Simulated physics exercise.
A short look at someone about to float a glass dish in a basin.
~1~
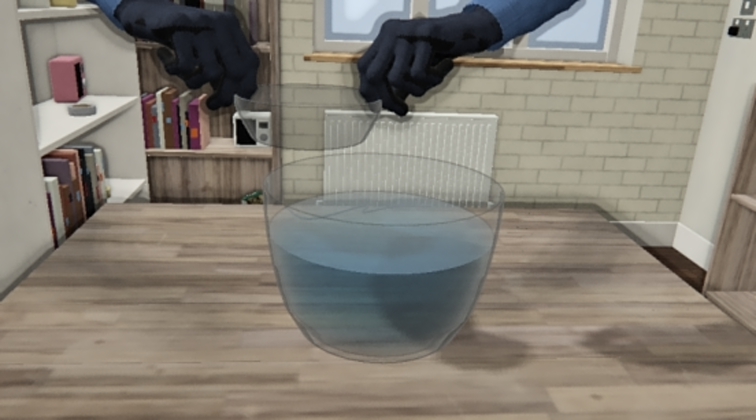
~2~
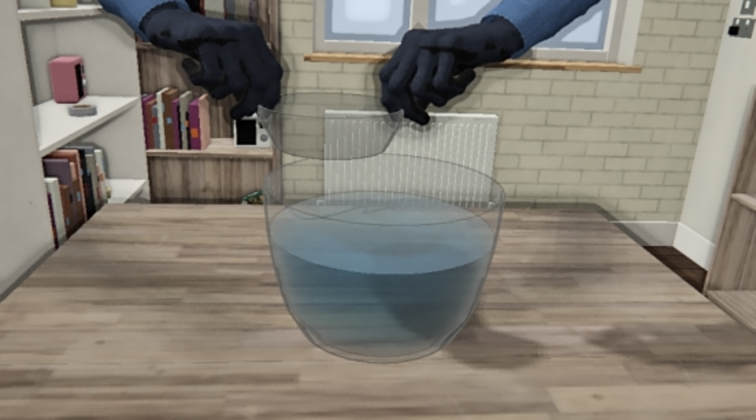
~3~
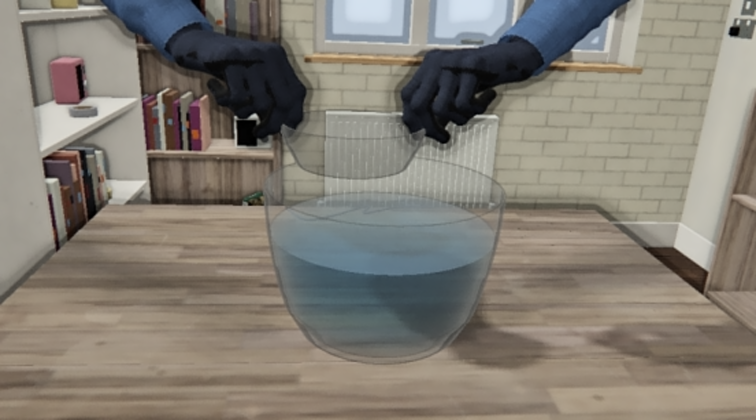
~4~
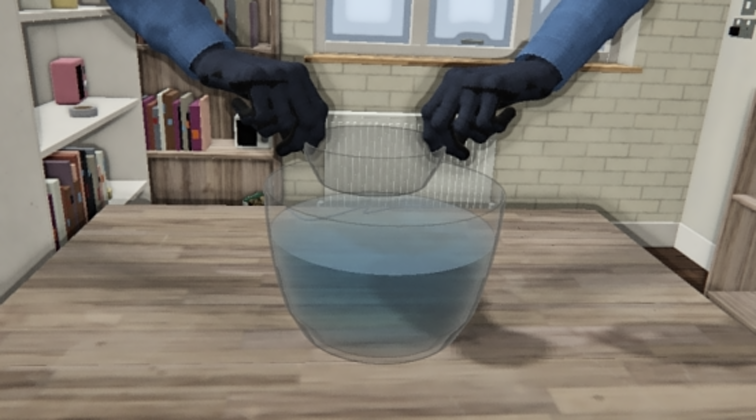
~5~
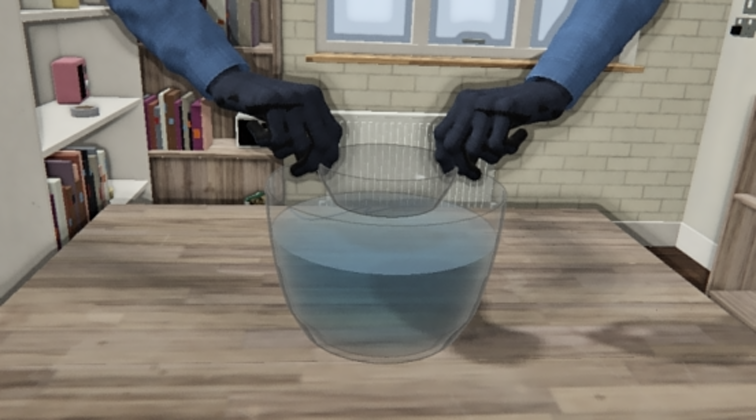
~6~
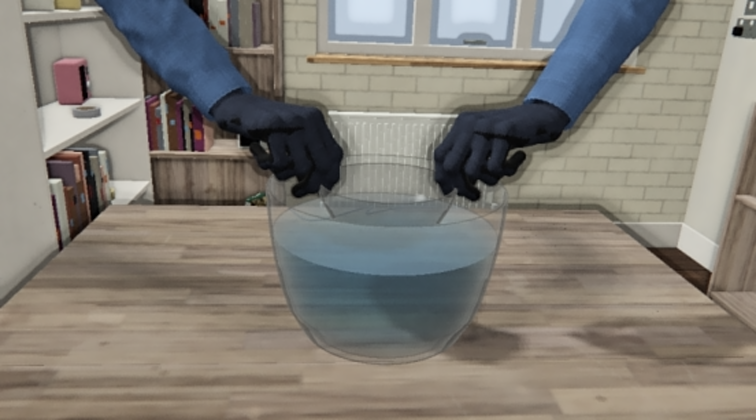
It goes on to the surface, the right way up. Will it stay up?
The dish rides on the surface.
Next, the dish dips into the water.
After that, it bobs and steadies.
Finally, the dish floats with most of its side showing.
